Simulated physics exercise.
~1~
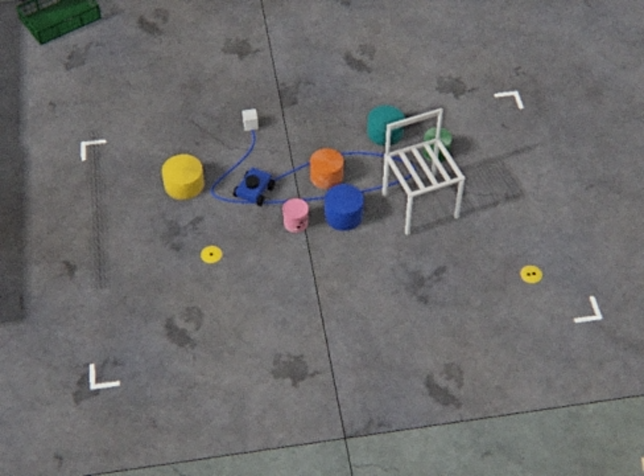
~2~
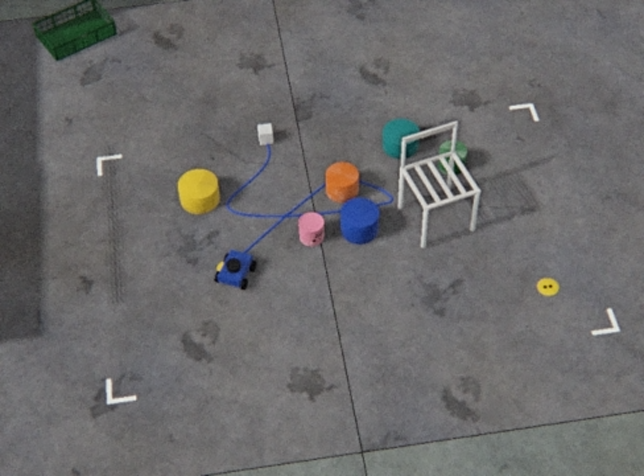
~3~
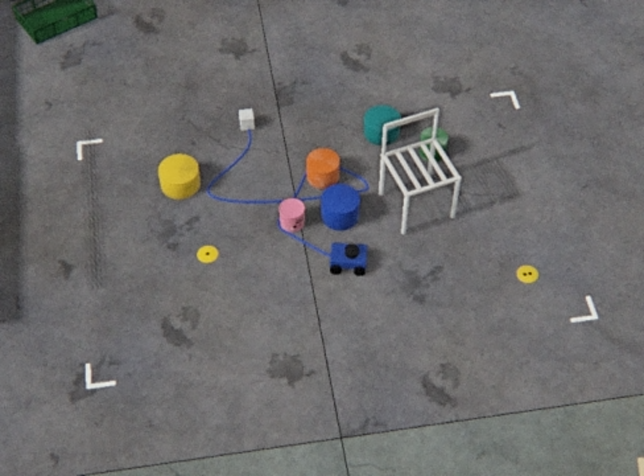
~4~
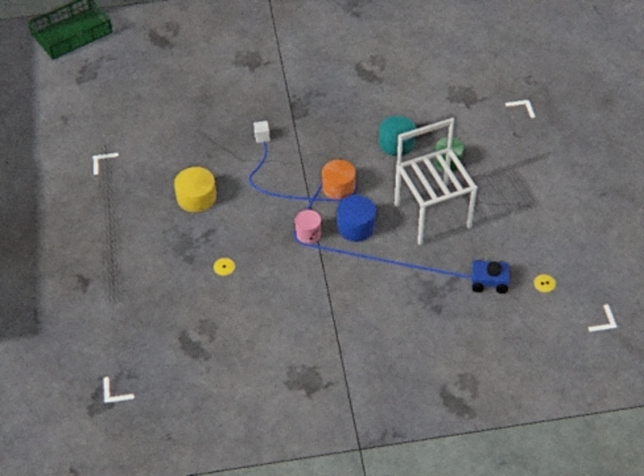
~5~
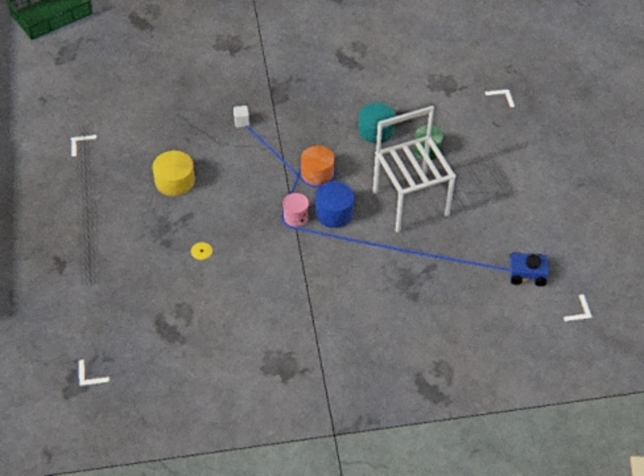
White chair and tubs standing as blue cart drives down-left, then right to a yellow mark, its lead slightly shifting pink bucket.
